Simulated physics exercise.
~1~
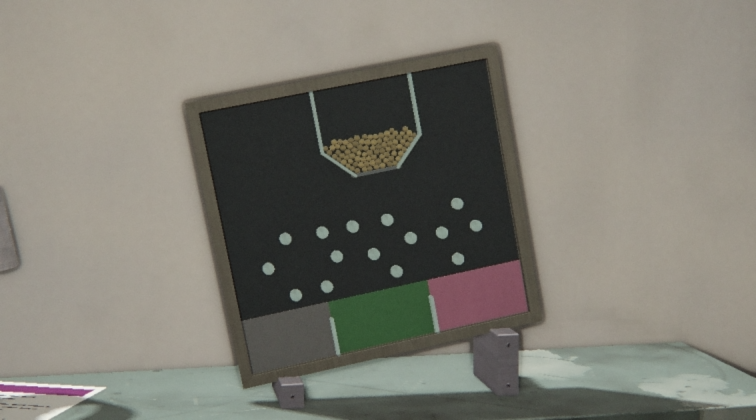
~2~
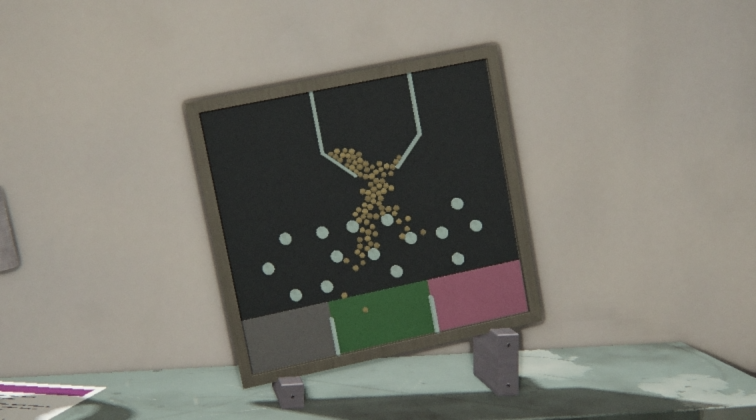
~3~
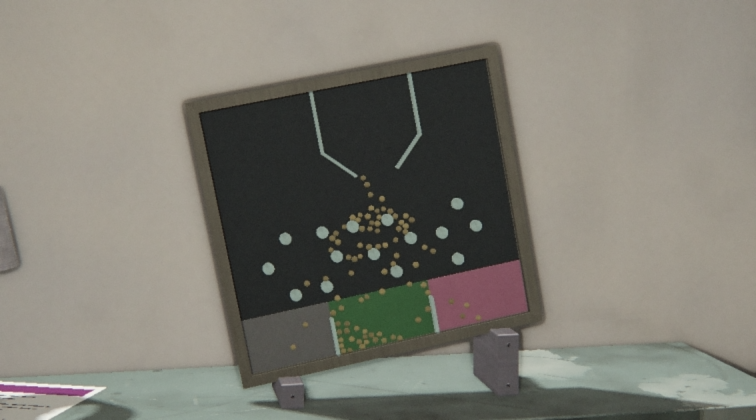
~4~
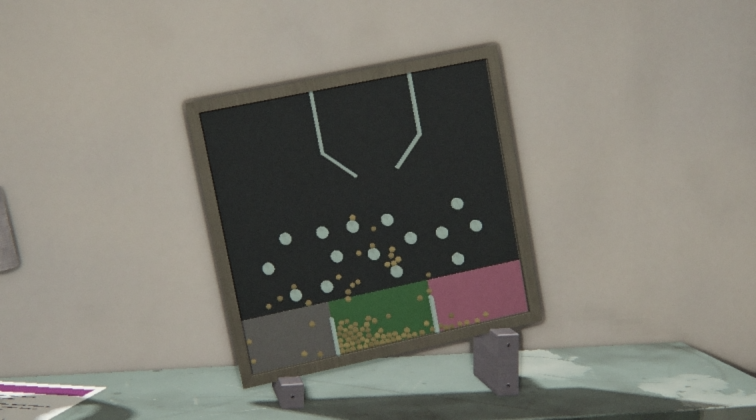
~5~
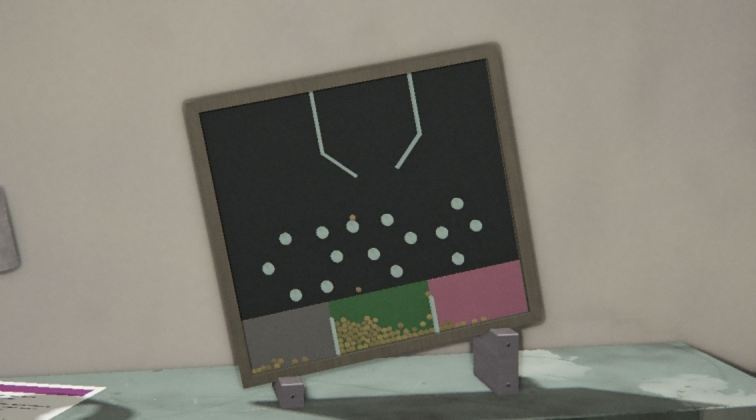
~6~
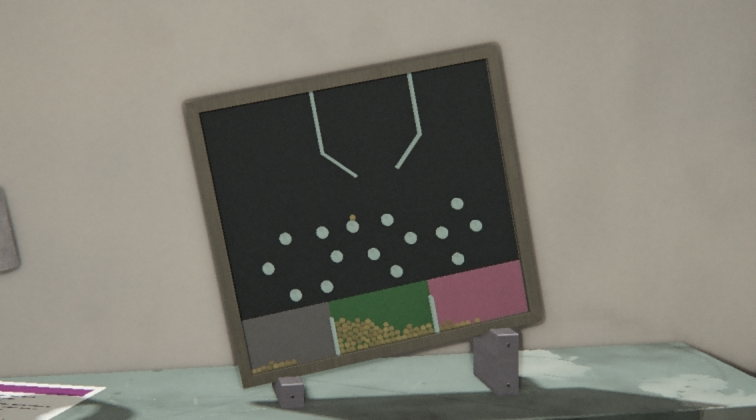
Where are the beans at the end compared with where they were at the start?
At the start the beans are heaped together in the hopper near the top of the box. By the end nearly all of them lie in the coloured bins at the bottom, most in the green middle one.
